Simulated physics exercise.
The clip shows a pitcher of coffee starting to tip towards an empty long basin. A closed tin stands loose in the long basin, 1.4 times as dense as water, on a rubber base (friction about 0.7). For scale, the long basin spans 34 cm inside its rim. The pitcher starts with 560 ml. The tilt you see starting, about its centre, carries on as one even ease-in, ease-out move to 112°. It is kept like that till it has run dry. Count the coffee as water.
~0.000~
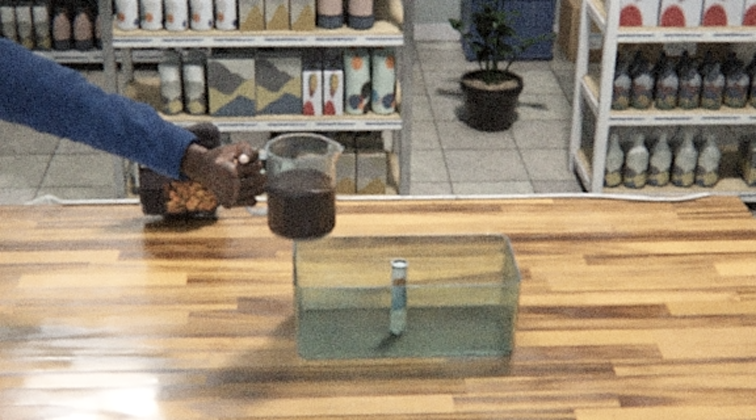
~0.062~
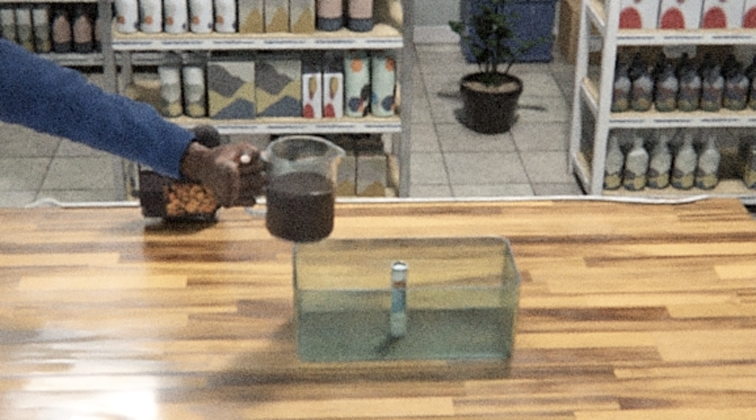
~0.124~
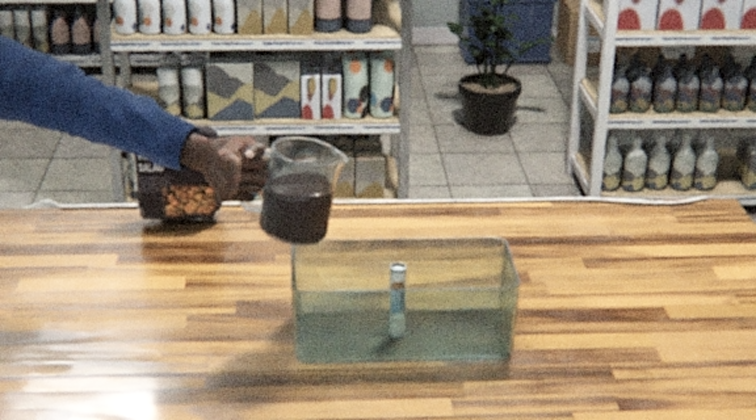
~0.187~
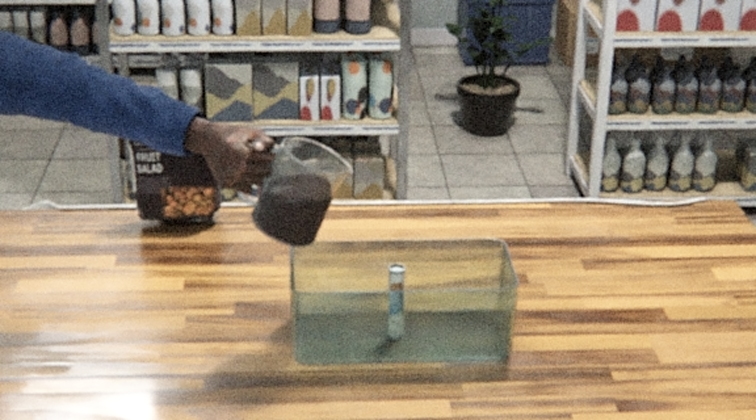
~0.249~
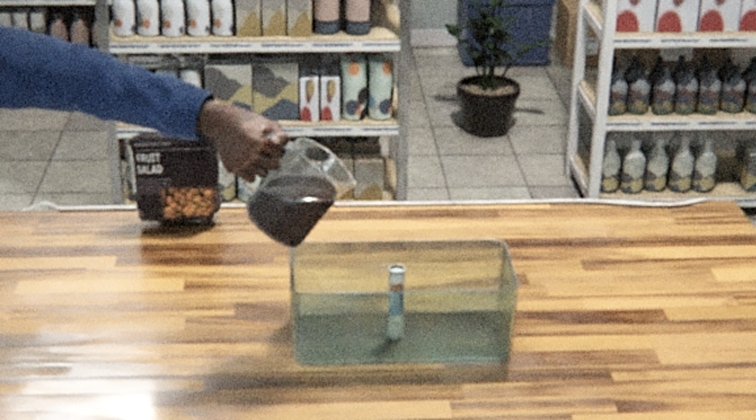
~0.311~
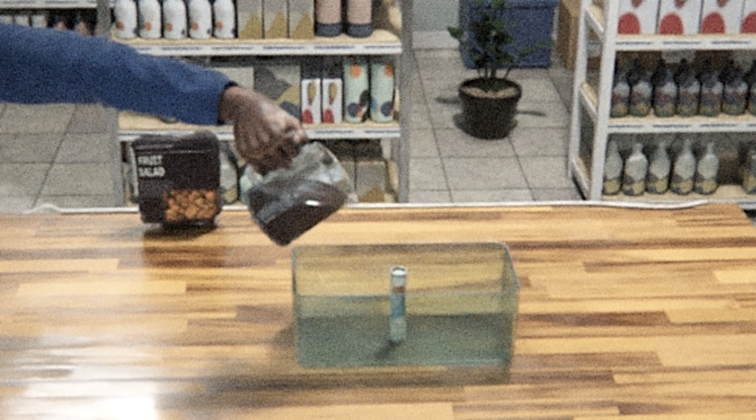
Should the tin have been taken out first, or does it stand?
It topples.
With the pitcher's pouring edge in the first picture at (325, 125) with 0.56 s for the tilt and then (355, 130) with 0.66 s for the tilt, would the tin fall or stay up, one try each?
First it falls; then it falls.
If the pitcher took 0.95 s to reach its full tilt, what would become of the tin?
The tin topples.
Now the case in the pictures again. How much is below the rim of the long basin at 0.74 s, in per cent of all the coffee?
About 76 per cent.
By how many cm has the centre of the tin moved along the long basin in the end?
Some 9.5 cm.
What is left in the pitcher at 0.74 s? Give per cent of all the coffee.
About 14 per cent.
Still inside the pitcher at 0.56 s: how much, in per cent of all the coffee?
Some 58 per cent.
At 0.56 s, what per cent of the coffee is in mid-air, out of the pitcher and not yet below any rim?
About 26 per cent.
After 0.56 s the tilt is 108° and 58 per cent is still to pour; the tin stands where it began.
After 0.74 s the tilt is 112° and 14 per cent is still to pour; the tin leans 6°.
After 0.93 s the tilt is 112° and 1 per cent is still to pour; the tin lies on its side.
After 1.14 s the tilt is 112° and 0 per cent is still to pour; the tin lies on its side.
In the end the tin lies on its side.
